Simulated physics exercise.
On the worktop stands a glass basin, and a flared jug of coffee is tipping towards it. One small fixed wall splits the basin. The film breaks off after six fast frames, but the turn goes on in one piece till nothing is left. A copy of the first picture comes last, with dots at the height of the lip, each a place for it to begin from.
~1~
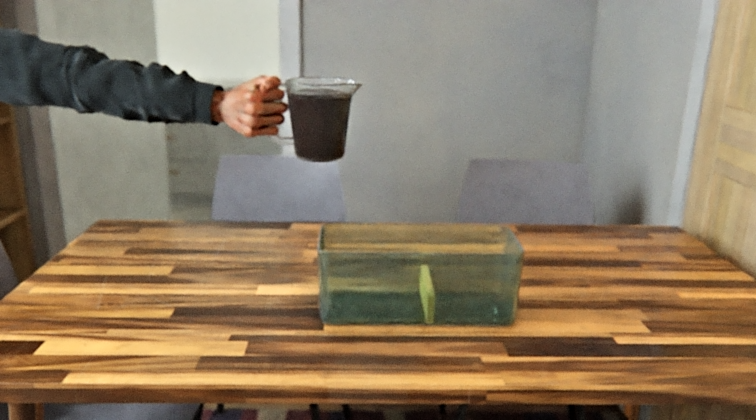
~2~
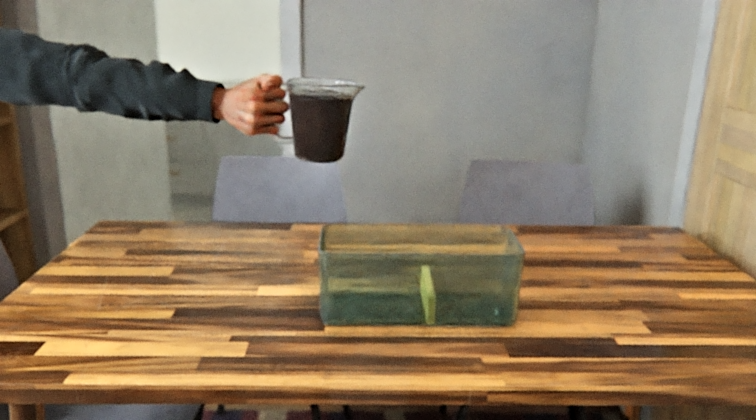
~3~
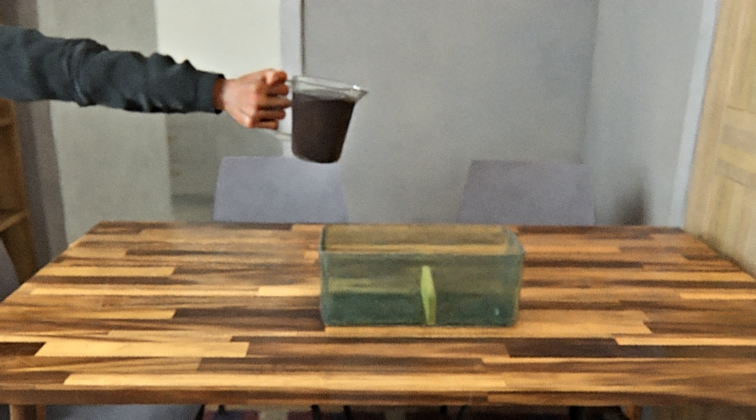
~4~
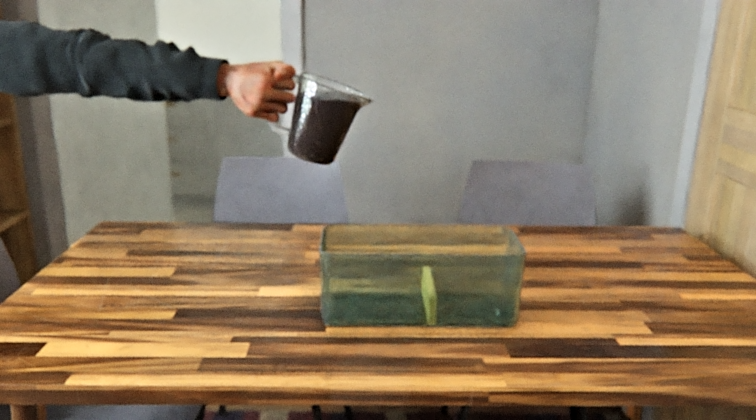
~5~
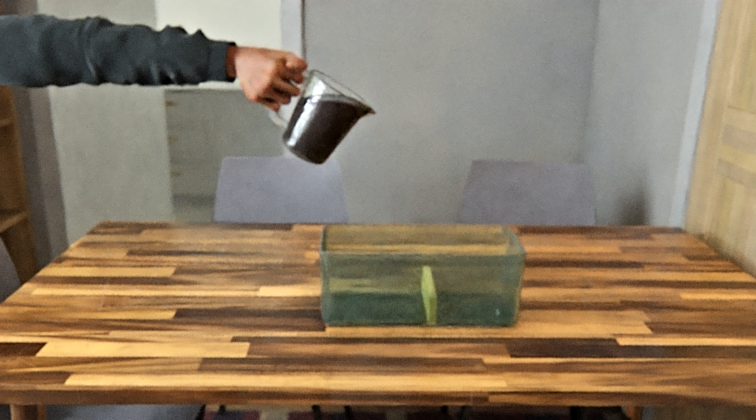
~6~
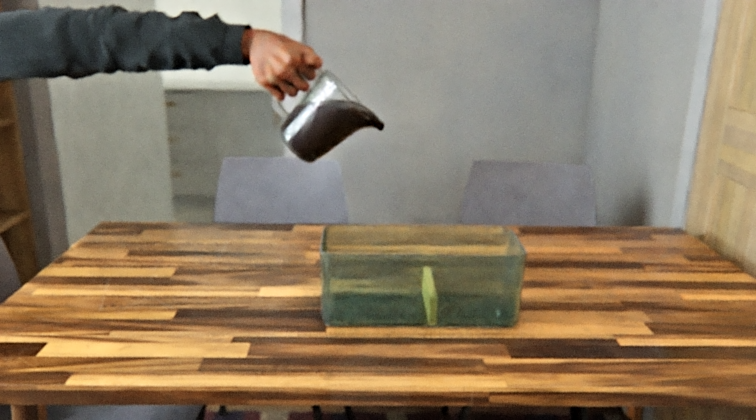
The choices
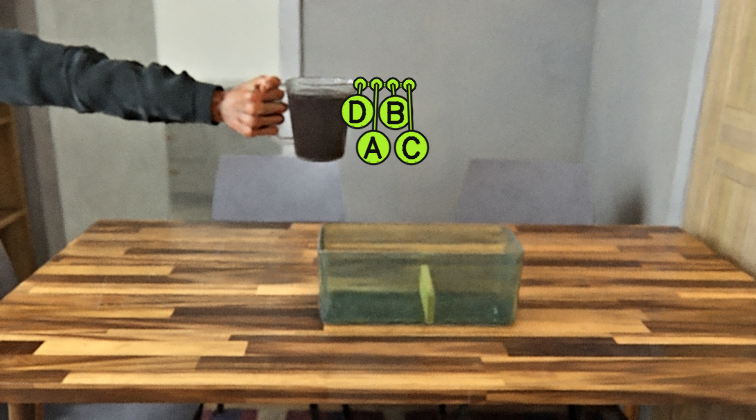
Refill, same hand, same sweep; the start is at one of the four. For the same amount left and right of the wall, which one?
B.
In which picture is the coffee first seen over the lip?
Picture 6.
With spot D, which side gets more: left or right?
More ends on the left.
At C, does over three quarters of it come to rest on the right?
Yes.
On the marked copy, A at (376, 84); B at (392, 84); C at (409, 85); D at (360, 84).
For spot A, about 76 % ends left of the wall and 17 % right of it; 7 % is lost outside.
For spot B, about 52 % ends left of the wall and 45 % right of it; 3 % is lost outside.
For spot C, about 11 % ends left of the wall and 85 % right of it; 4 % is lost outside.
For spot D, about 87 % ends left of the wall and 5 % right of it; 8 % is lost outside.
